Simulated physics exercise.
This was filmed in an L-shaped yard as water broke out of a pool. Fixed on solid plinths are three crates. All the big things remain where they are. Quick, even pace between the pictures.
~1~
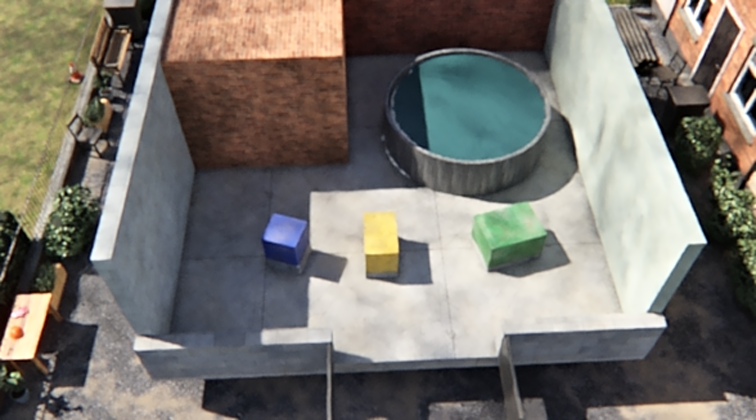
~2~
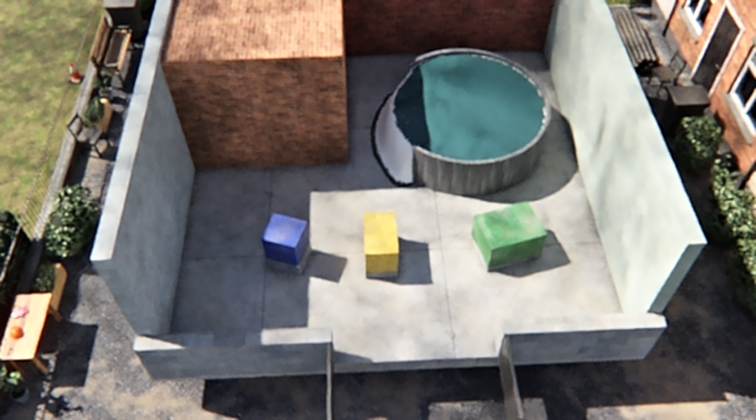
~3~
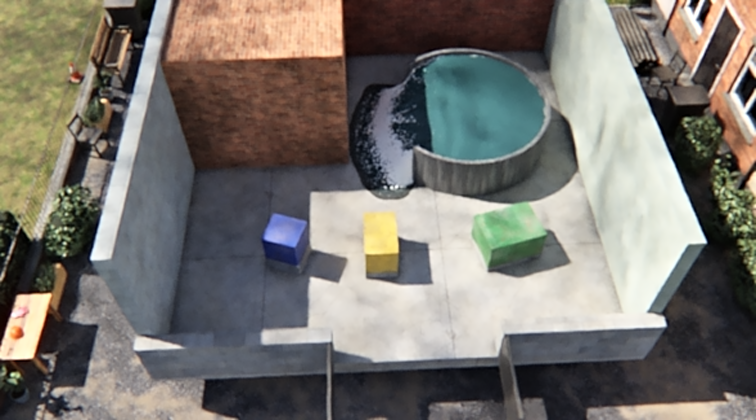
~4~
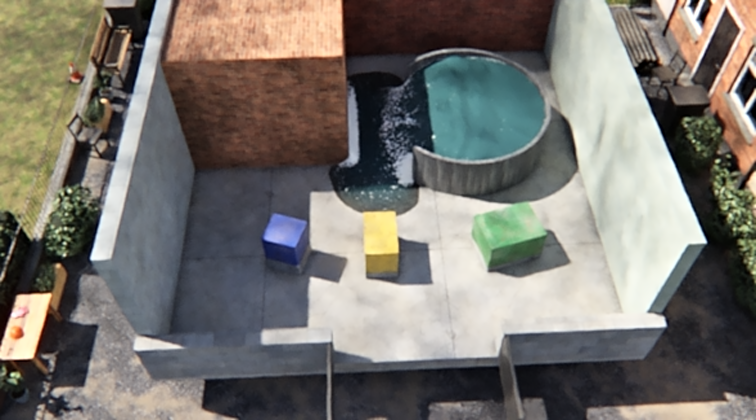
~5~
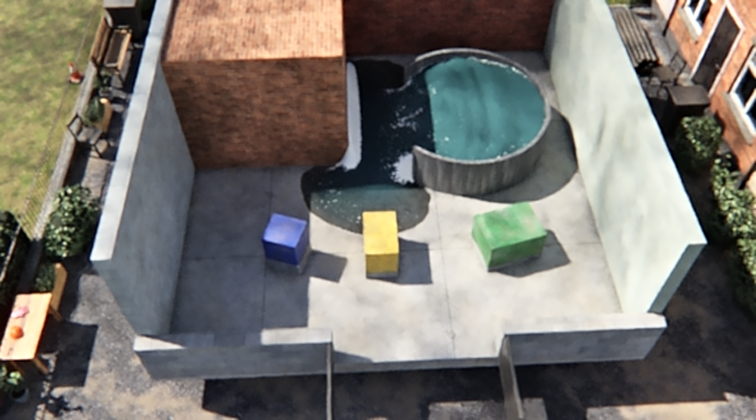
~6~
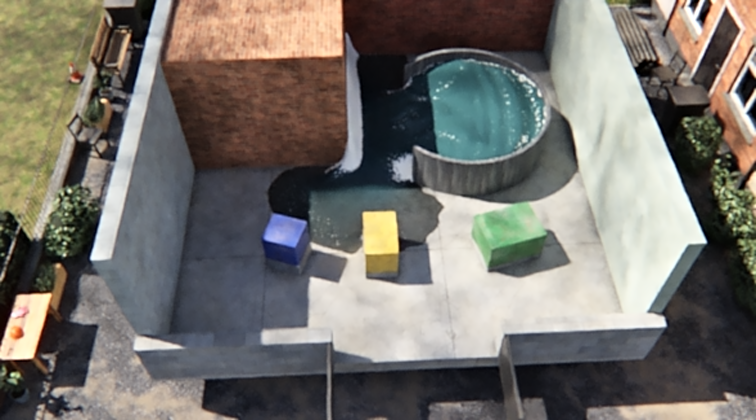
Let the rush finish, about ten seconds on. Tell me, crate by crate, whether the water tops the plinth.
Blue crate: Yes, it does. Green crate: Yes, it does. Yellow crate: Yes, it does.
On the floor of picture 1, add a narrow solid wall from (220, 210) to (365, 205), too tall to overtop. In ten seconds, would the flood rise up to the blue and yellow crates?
My reading: Blue crate remains dry, yellow crate takes water.
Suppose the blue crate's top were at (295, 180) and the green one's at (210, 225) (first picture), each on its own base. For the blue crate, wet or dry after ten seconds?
Simply put, the blue crate is drenched.
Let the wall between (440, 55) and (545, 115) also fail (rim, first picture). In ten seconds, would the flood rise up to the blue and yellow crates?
After that, blue crate stays clear, while yellow crate gets flooded.
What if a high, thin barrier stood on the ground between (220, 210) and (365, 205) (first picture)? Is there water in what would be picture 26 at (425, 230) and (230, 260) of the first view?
In order, I'd call them inundated and inundated.
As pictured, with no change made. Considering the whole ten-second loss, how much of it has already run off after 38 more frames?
Share gone by then: About 35 %.
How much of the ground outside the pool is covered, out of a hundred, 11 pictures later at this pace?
My estimate is roughly 60 percent.
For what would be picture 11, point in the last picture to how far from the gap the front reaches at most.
Farthest reach: About (179, 277).
A moment on, water covers 35 % of the floor; the blue crate water round its plinth, the green crate not reached, the yellow crate water round its plinth.
Next, water covers 60 % of the floor; the blue crate water round its plinth, the green crate water round its plinth, the yellow crate water round its plinth.
Then, water covers 80 % of the floor; the blue crate water round its plinth, the green crate water round its plinth, the yellow crate water round its plinth.
Later, water covers 95 % of the floor; the blue crate water round its plinth, the green crate water round its plinth, the yellow crate water round its plinth.
In the end, water covers 100 % of the floor; the blue crate was topped, the green crate was topped, the yellow crate was topped.
